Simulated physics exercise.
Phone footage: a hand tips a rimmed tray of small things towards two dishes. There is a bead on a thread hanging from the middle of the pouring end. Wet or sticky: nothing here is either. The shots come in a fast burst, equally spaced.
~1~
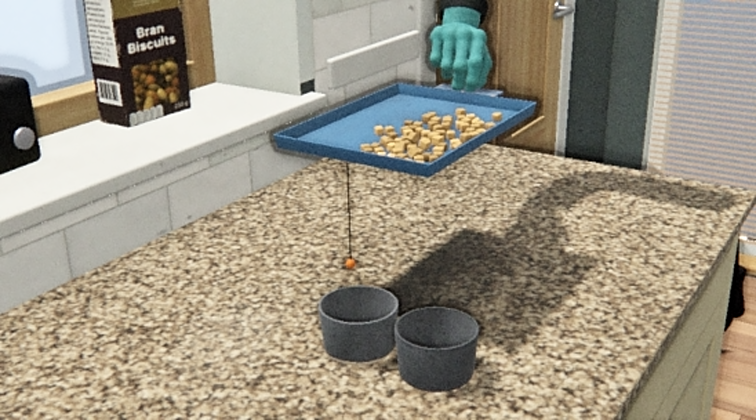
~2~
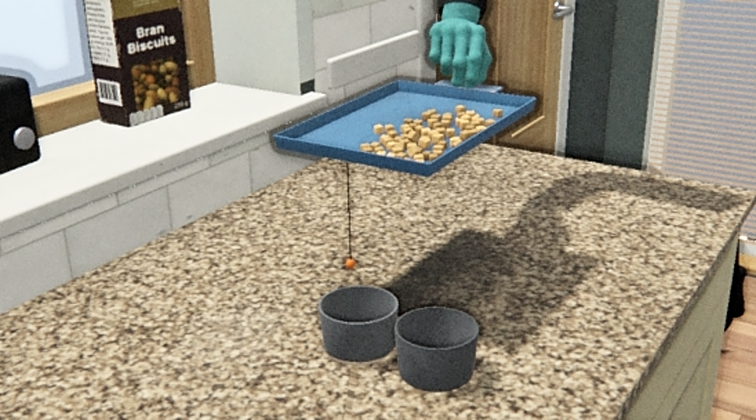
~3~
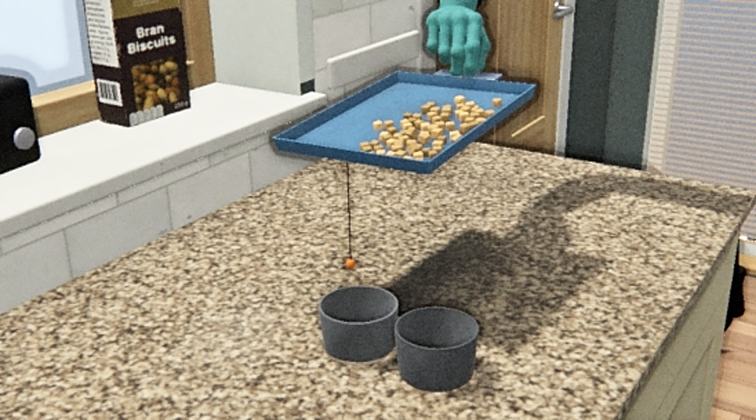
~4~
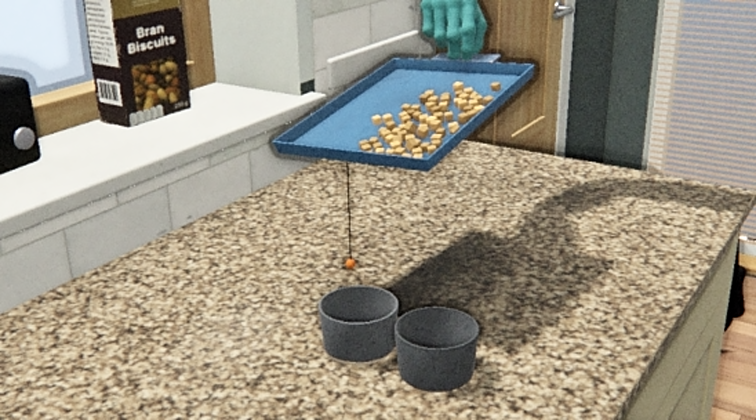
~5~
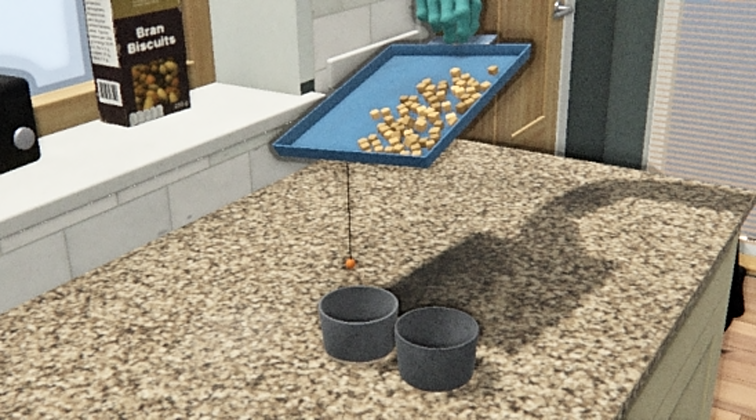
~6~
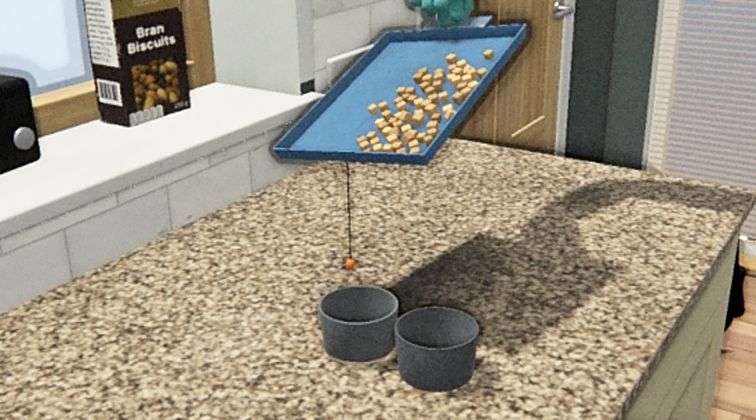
On a speckled kitchen counter, a teal-gloved hand steadily tilting a blue tray of small wooden cubes above two dark grey dishes.
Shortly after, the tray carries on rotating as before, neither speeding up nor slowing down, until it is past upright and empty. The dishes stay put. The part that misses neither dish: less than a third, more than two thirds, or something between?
The share caught is small, below one third.
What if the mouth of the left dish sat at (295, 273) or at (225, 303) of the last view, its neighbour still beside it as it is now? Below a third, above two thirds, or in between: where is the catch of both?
One to two thirds; less than a third.
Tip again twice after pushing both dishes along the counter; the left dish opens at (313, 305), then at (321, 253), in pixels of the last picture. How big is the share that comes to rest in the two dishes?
The first try gives 10 per cent, the second 20 per cent.
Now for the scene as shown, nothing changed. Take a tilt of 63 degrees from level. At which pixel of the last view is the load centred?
The load's middle is around (341, 132).
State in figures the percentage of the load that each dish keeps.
Left dish: 10 per cent; right dish: 0 per cent.
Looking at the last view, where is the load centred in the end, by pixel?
Close to (273, 321).
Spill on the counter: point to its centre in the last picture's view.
I'd put the middle at roughly (268, 321).
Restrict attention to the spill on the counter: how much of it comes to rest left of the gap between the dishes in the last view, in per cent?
That's about 100 per cent of the spill.
Soon, tray tipped steeply; all on the tray.
A while on, tray tipped right over; nearly all on the tray; a small part outside both; a stray few in the air.
Towards the end, tray tipped past a quarter turn; a small part in the left dish; nearly all outside both.
Finally, tray tipped past a quarter turn; none in the right dish; a small part in the left dish; nearly all outside both.
